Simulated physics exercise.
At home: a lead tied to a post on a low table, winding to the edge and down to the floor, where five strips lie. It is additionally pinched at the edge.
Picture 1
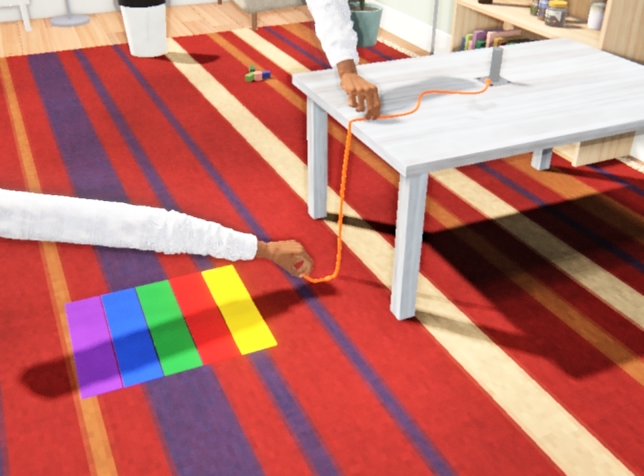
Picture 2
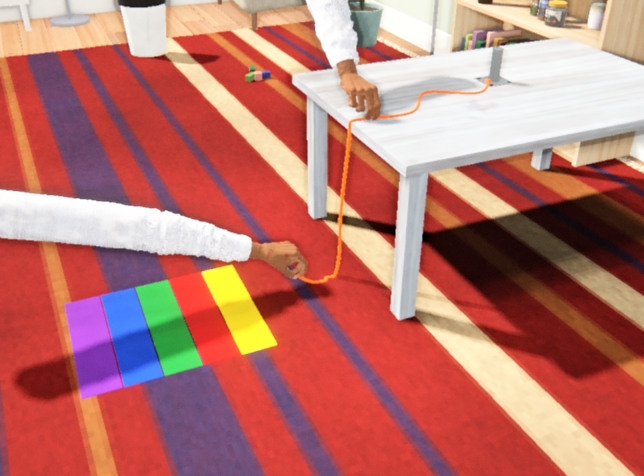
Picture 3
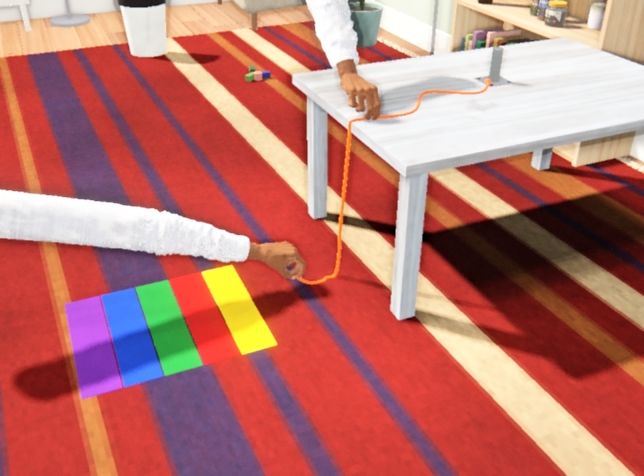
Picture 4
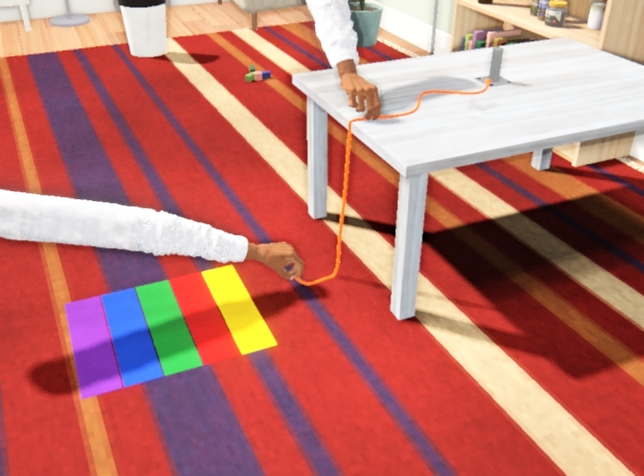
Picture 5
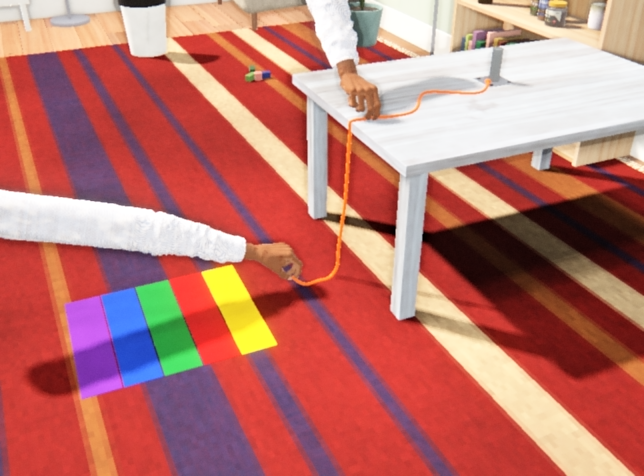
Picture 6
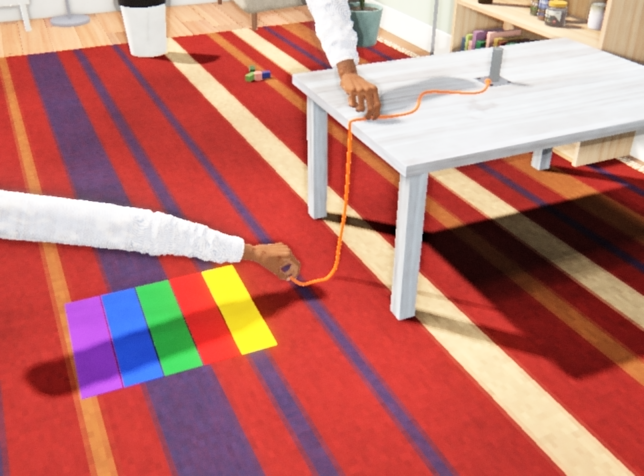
The footage shows one hand pressing an orange cord at the edge of a low white table while another holds its lower end near five coloured strips on a striped carpet, shifting it very slightly left toward them.
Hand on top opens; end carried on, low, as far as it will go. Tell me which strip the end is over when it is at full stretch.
It is over the green strip.
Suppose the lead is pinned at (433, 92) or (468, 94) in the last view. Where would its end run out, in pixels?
I'd say about (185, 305) for the first and about (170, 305) for the second.
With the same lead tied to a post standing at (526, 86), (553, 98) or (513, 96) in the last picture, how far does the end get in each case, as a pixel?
Respectively (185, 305), (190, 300) and (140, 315).
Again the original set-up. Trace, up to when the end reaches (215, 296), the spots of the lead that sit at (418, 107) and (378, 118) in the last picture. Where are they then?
(390, 110), then (348, 127).
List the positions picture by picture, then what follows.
In the first picture, end (303, 274); yellow (251, 333); red (215, 343); green (178, 353); blue (139, 363); purple (98, 374).
In the second picture, end (298, 275); lead through (482, 91) (423, 94) (400, 116) (349, 141) (341, 207) (338, 263).
In the third picture, end (296, 276).
In the fourth picture, end (294, 276); lead through (482, 91) (423, 94) (400, 116) (349, 141) (343, 207) (338, 263).
In the fifth picture, end (293, 277).
In the sixth picture, end (291, 277); lead through (482, 91) (423, 94) (400, 116) (350, 141) (345, 207) (337, 263).
A little later, end near (215, 296); over red.
Next, end near (180, 304); over green.
When it is tight, end near (160, 309); over green. The green one.
